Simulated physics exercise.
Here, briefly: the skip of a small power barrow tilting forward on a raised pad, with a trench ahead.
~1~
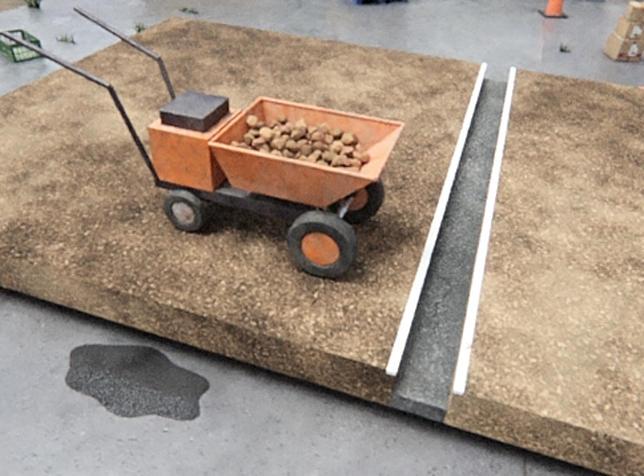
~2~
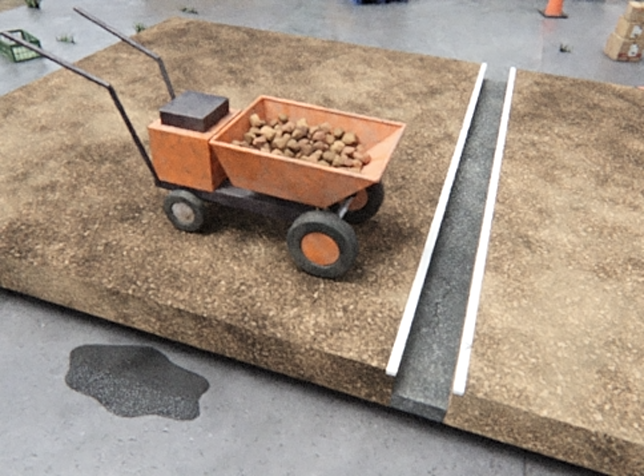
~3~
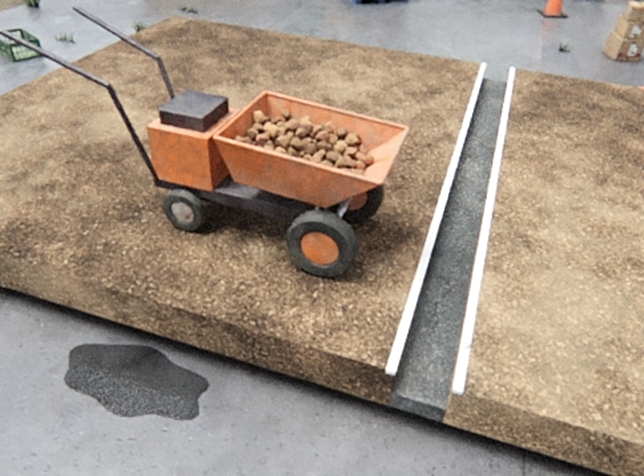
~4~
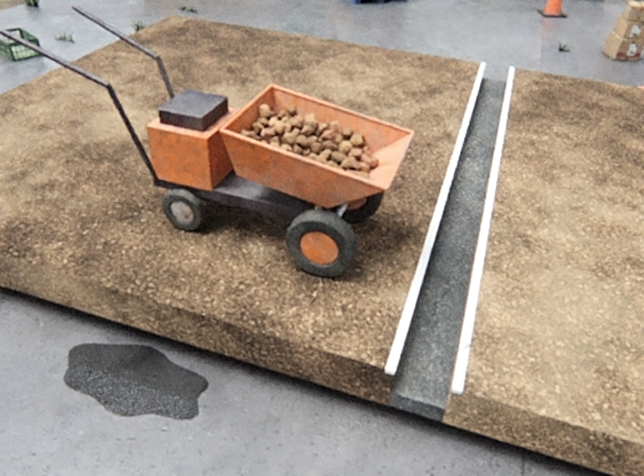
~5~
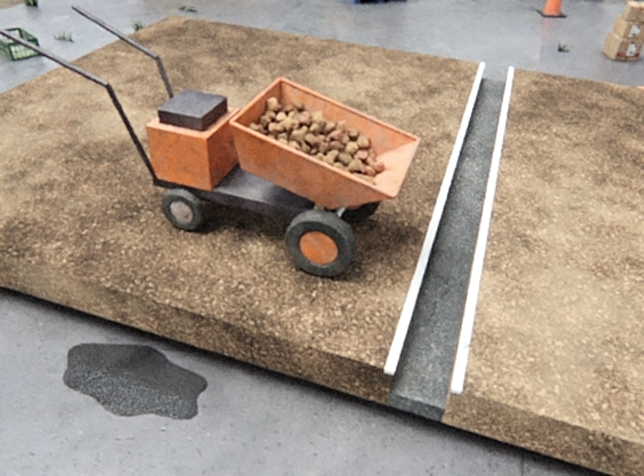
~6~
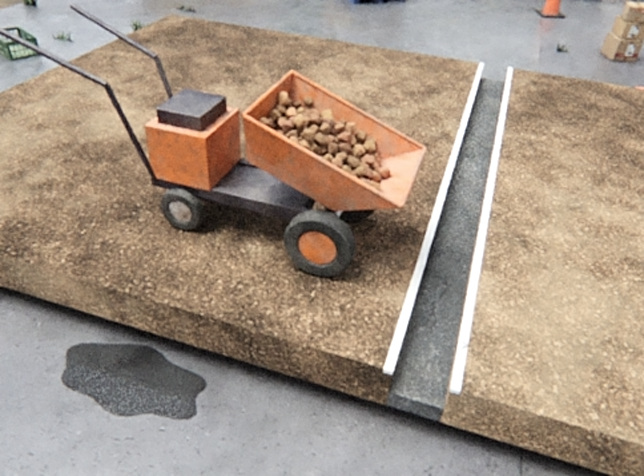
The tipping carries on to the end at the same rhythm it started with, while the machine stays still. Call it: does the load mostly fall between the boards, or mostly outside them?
It mostly falls between the boards.
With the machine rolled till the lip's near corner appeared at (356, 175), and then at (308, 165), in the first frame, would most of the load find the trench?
From the first position beyond one half lands between the edges, from the second short of one half.
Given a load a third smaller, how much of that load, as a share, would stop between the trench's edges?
Around 90 percent of it.
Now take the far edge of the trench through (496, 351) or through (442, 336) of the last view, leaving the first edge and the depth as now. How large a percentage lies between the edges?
In order: 100 per cent, then 40 per cent.
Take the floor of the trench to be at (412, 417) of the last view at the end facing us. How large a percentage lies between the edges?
Some 100 per cent.
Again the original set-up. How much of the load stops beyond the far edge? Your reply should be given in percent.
That share is about 10 percent.
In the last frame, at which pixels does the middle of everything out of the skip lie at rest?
Near pixel (449, 279).
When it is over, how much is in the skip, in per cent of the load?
Result: Close to 15 per cent.
Just after the last frame, skip tipped steeply; every one in the skip.
A moment on, skip tipped right over; roughly two thirds in the skip; roughly a third in or heaped over the trench; just a few beyond it.
Further on, skip tipped right over; about a tenth in the skip; just a few short of the trench; the larger part in or heaped over the trench; about a tenth beyond it.
When it is over, skip tipped right over; about a tenth in the skip; just a few short of the trench; the larger part in or heaped over the trench; about a tenth beyond it.
